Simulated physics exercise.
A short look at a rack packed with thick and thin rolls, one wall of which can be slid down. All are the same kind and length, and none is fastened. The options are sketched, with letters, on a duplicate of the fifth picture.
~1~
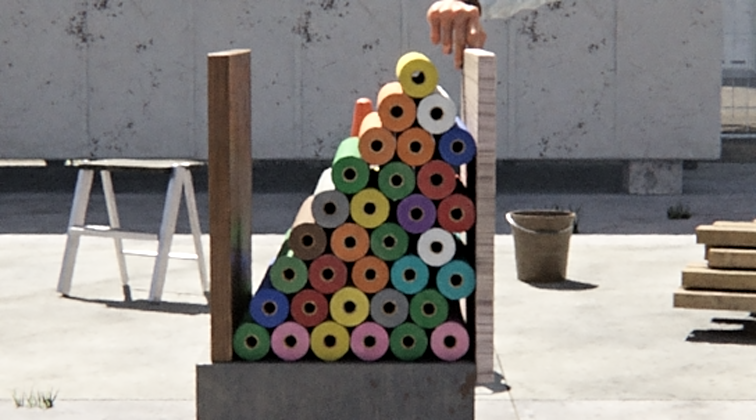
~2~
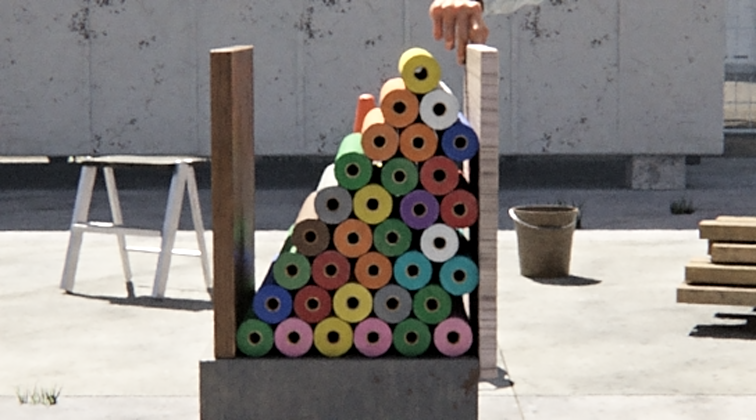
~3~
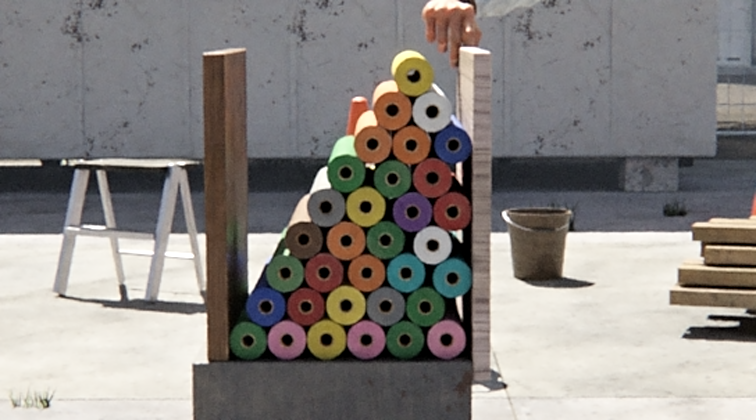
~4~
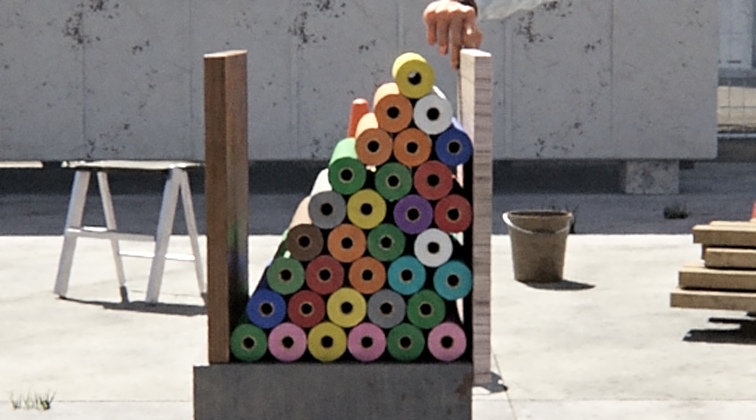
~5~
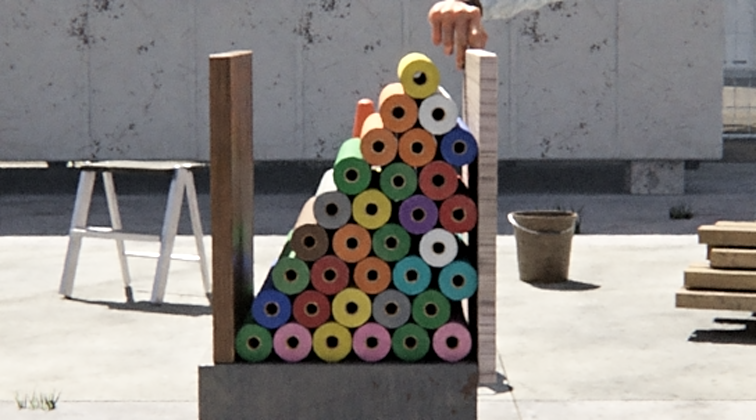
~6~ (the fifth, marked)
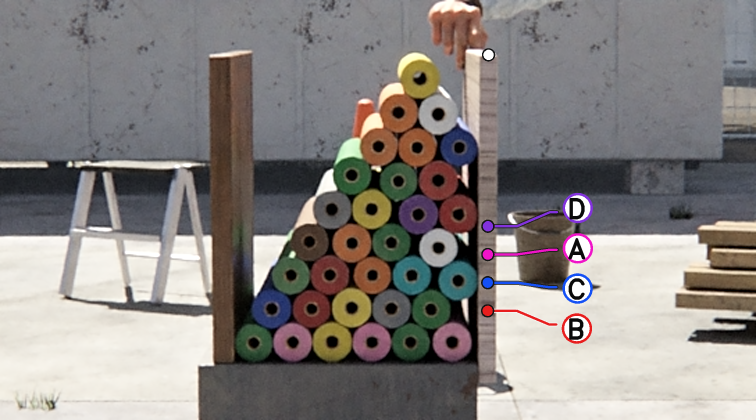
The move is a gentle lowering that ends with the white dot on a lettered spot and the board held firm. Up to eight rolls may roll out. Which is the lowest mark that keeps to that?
Lower it to B and no more.
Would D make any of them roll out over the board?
Yes, at D.
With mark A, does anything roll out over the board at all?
Yes.
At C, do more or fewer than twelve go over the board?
It loses fewer than twelve.
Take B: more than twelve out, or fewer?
It loses fewer than twelve.
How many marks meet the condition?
Four of the four.
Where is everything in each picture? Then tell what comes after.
In the first frame, a pink roll (450, 341); a turquoise roll (456, 280); a red roll (328, 274).
In the second frame, a red roll (331, 270); a brown roll (311, 237).
In the third frame, a green roll (392, 179); a white roll (432, 112).
In the fourth frame, side board (473, 202); a green roll (249, 342).
In the fifth frame, a pink roll (452, 342); a turquoise roll (458, 281); a red roll (330, 275).
On the marked copy, A at (488, 254); B at (488, 311); C at (488, 283); D at (488, 226); the white dot at (489, 55).
Following B. Soon after the start, top of the board (478, 159).
Later, top of the board (478, 273).
In the end, top of the board (478, 310), six out over the board.
As for the rest, A three out over the board; C six out over the board; D three out over the board.
